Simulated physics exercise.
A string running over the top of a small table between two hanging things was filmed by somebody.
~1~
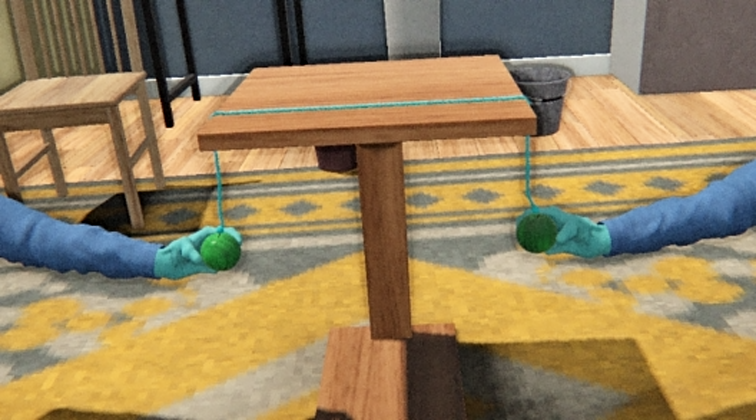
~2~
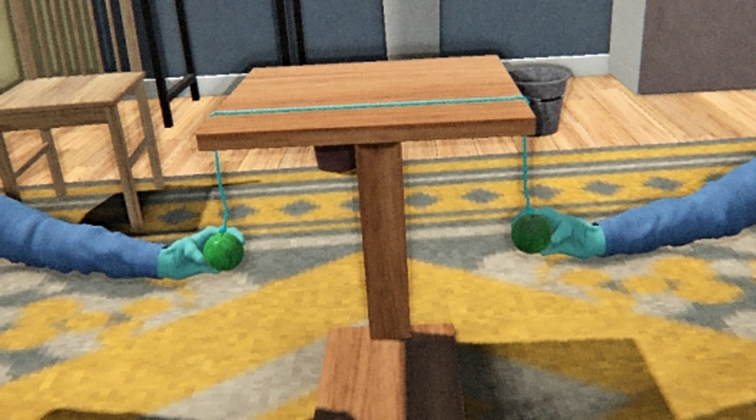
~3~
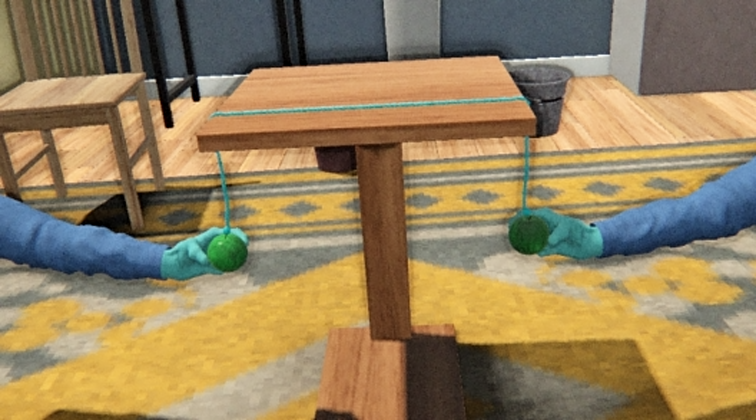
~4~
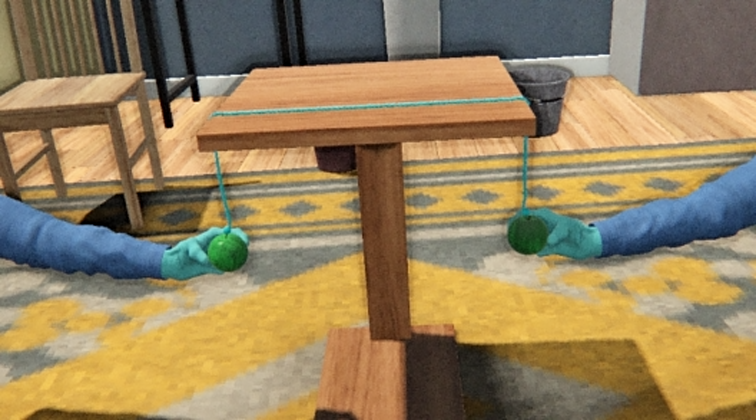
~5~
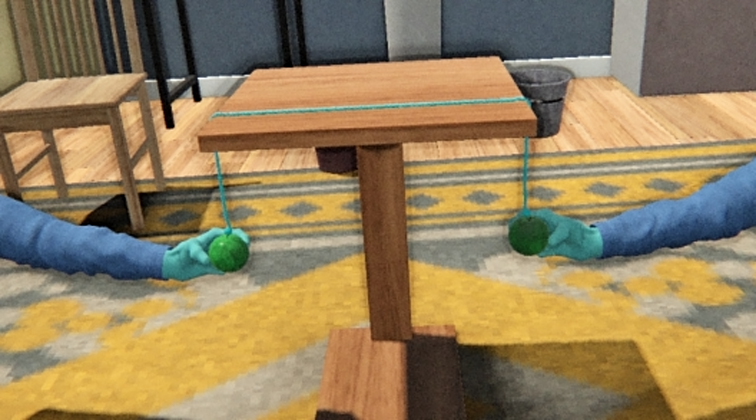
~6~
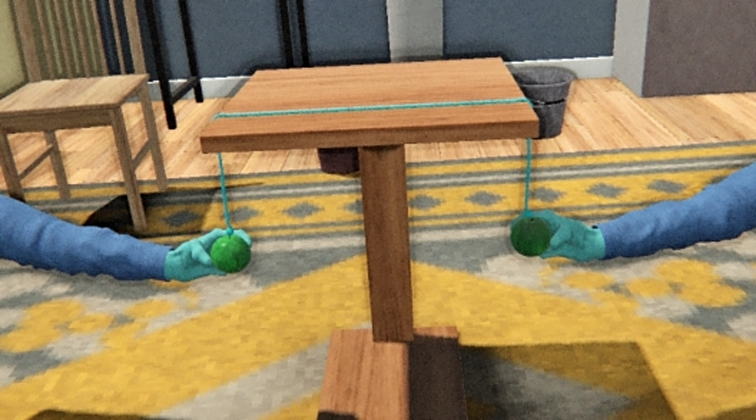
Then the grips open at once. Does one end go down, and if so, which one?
Heads up, it's about to do nothing at all.
Then, 0.18 s past the final frame, left apple at the same height near (232, 256); right apple at the same height near (529, 239).
Then, 0.48 s past the final frame, left apple at the same height near (239, 255); right apple at the same height near (522, 240).
Then, 1.30 s past the final frame, left apple at the same height near (236, 255); right apple at the same height near (525, 240).
When it is over, left apple at the same height near (234, 255); right apple at the same height near (529, 240). The string stays as it is.
